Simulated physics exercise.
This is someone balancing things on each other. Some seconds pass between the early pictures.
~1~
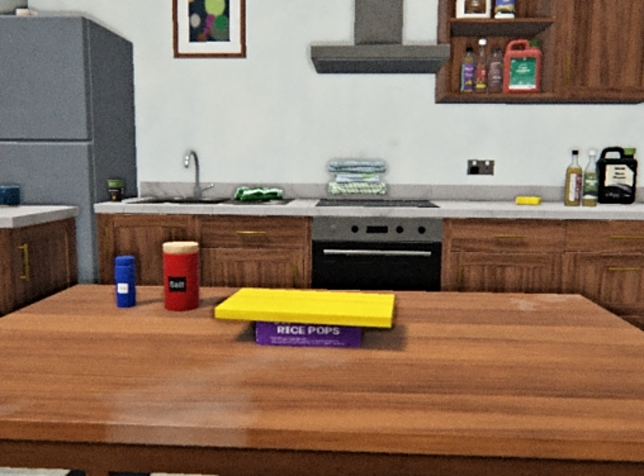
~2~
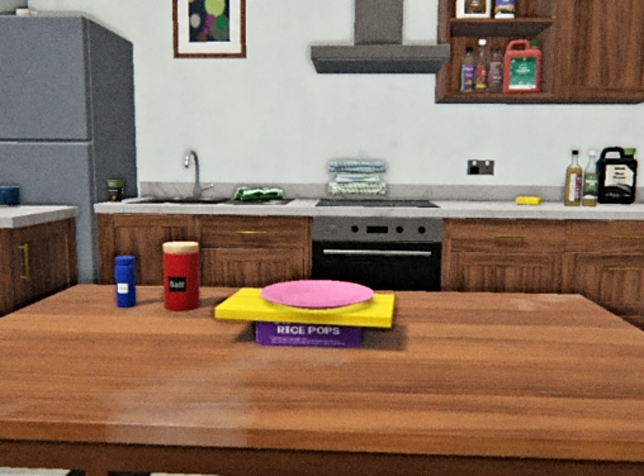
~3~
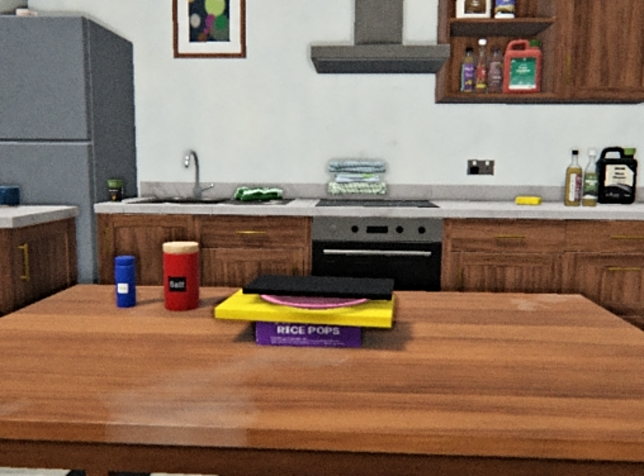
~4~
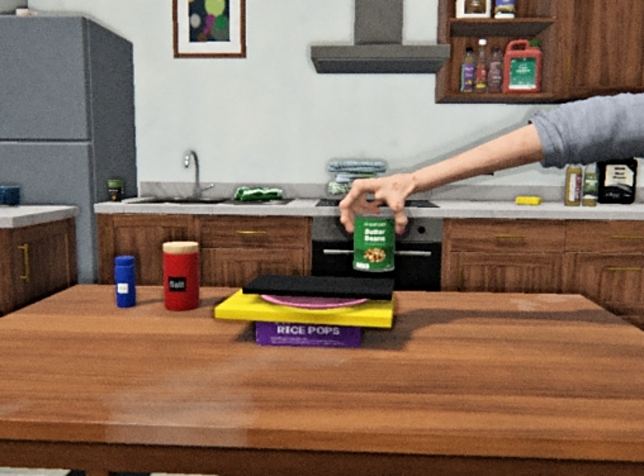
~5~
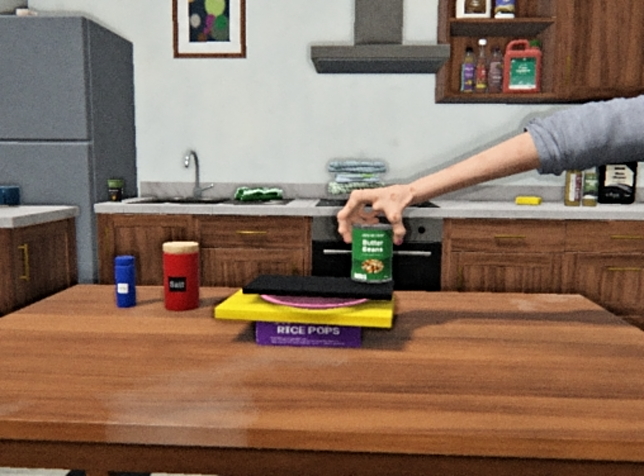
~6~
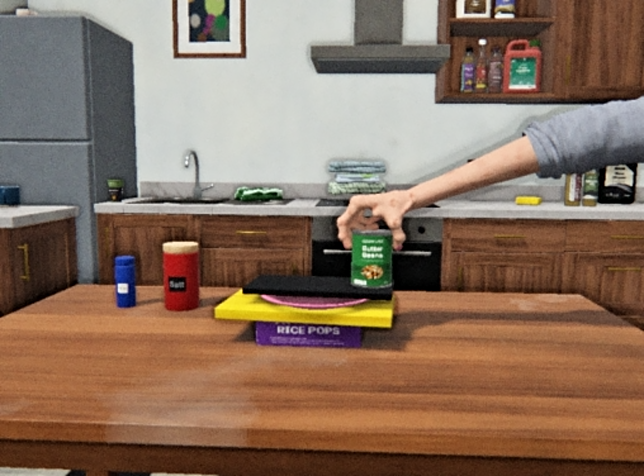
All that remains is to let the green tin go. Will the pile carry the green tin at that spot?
In the end the pile holds.
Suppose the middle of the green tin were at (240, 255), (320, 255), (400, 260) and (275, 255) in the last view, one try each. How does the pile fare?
In the first case it gives way; in the second case it stays up; in the third case it loses its balance; in the fourth case it keeps its balance.
Then, 0.90 s on from there, no change.
Then, 2.00 s on from there, green tin resting near (373, 258).
In the end, all 7 unmoved. At the end, from the last picture's camera, green tin near (373, 258). The pile keeps its balance.
